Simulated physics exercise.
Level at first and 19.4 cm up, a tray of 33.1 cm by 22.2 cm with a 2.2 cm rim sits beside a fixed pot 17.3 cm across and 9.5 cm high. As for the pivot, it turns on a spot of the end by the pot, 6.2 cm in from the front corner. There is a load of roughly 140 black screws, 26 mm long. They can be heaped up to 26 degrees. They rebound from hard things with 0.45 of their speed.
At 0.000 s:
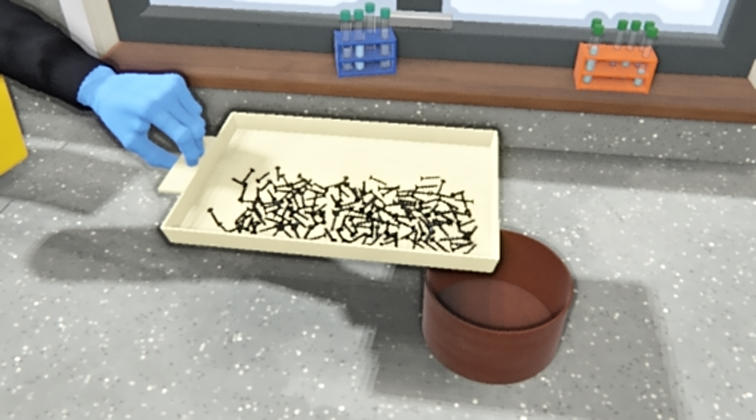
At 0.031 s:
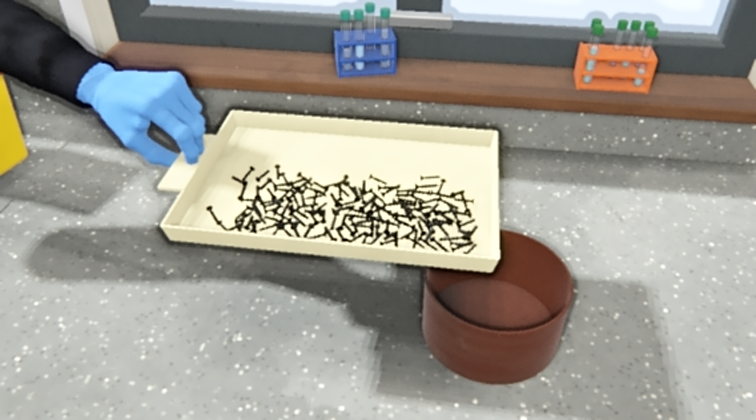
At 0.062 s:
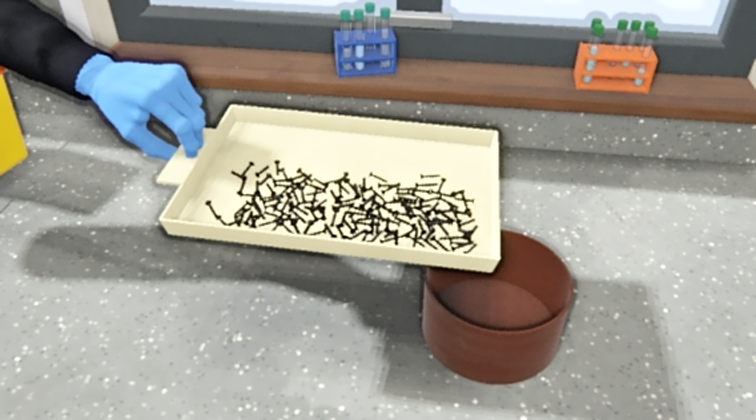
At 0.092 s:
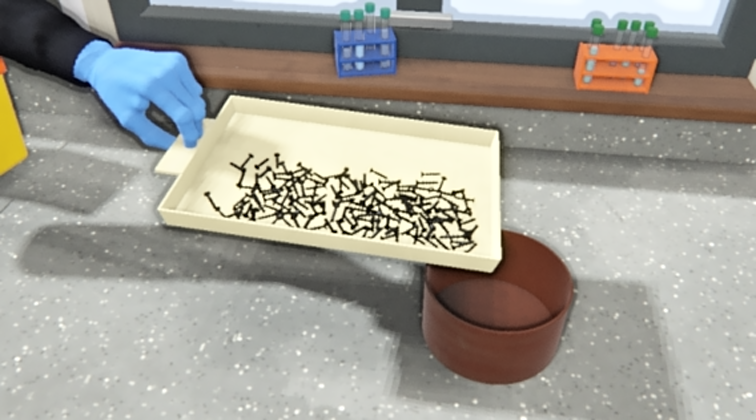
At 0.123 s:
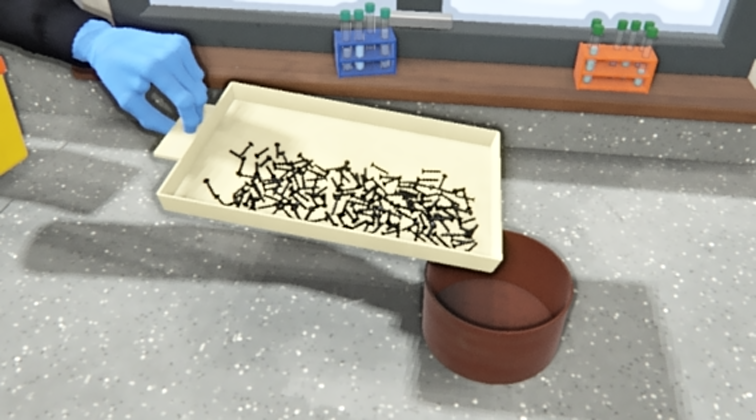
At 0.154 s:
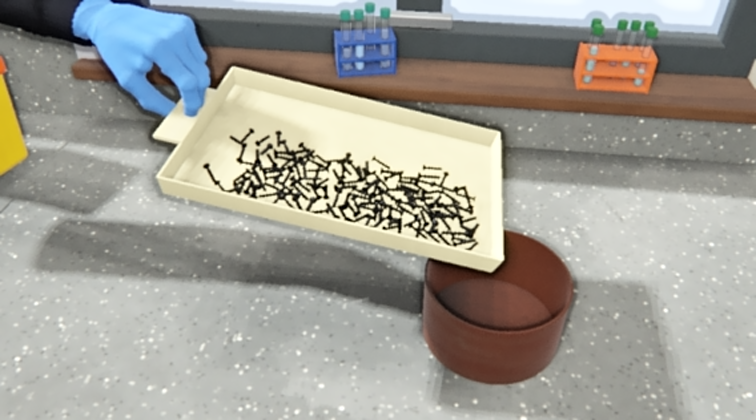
At first, a blue-gloved hand grips the left end of a cream tray scattered with small black screws, its right end over a reddish-brown pot on a speckled counter. The hand then raises the left end, slowly and then faster, tilting the tray toward the pot while the screws stay bunched inside.
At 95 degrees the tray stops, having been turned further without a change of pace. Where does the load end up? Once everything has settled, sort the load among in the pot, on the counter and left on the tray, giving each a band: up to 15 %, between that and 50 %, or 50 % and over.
Pot: 50 % and over; counter: Between 15 and 50 %; left on the tray: Up to 15 %.
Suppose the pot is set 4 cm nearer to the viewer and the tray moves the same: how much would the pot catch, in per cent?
Close to 60 per cent, then.
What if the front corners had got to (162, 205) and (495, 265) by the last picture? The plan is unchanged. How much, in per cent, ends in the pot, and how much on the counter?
The pot gets 10 and the counter 90.
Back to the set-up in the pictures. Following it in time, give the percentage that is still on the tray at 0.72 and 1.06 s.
Roughly 65 then 0.
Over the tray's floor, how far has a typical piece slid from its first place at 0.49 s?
About 6 cm.
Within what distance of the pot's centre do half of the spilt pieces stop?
Close to 18 cm, give or take.
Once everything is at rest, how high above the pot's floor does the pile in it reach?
Height: Approx. 2.0 cm.
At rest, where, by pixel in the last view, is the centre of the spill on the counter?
The middle of the spill sits at roughly (594, 375).
After 0.49 s, tilt 52 degrees; the tray holds 100 %, the pot 0 %.
After 0.72 s, tilt 79 degrees; the tray holds 65 %, the pot 0 %.
After 1.06 s, tilt 95 degrees; the tray holds 0 %, the pot 60 %.
In the end, at 2.1 s, pot 65 %, counter 35 %, tray 0 %.
